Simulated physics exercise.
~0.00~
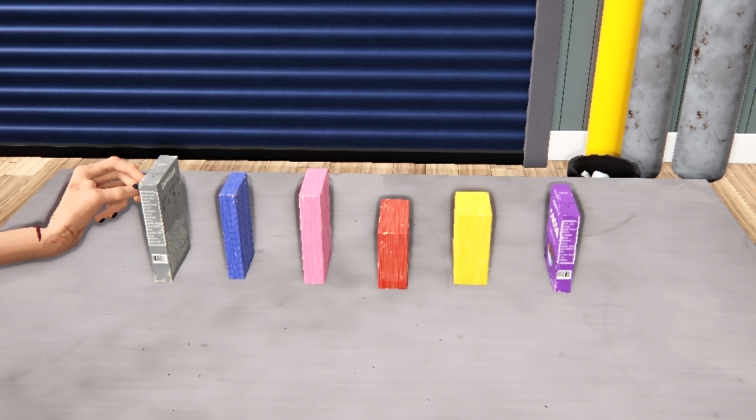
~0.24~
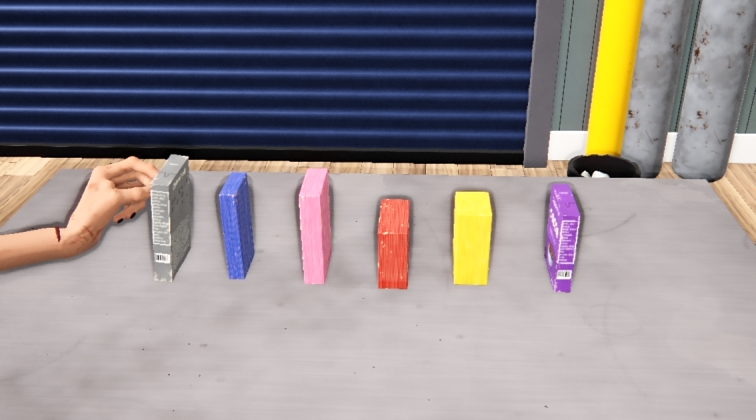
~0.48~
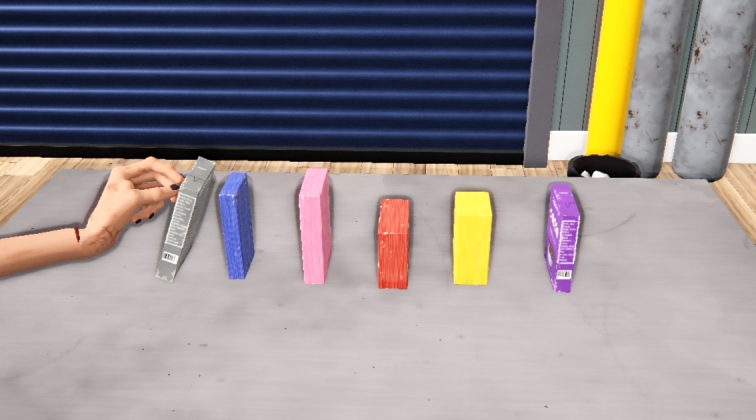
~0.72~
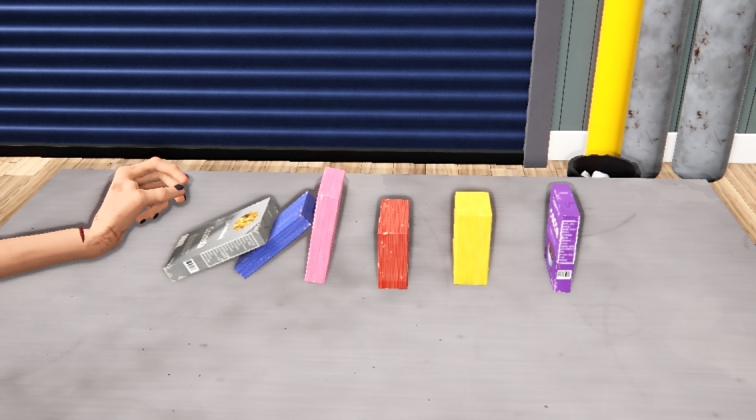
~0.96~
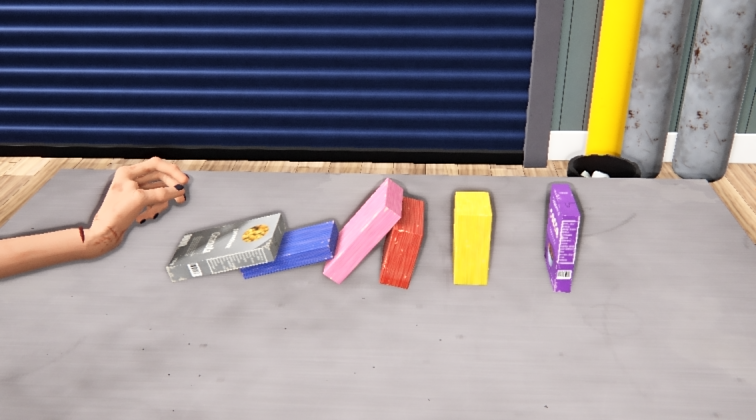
Hand tipping a grey packet rightward into upright blocks, toppling the blue and leaving the pink leaning against a tilting red.
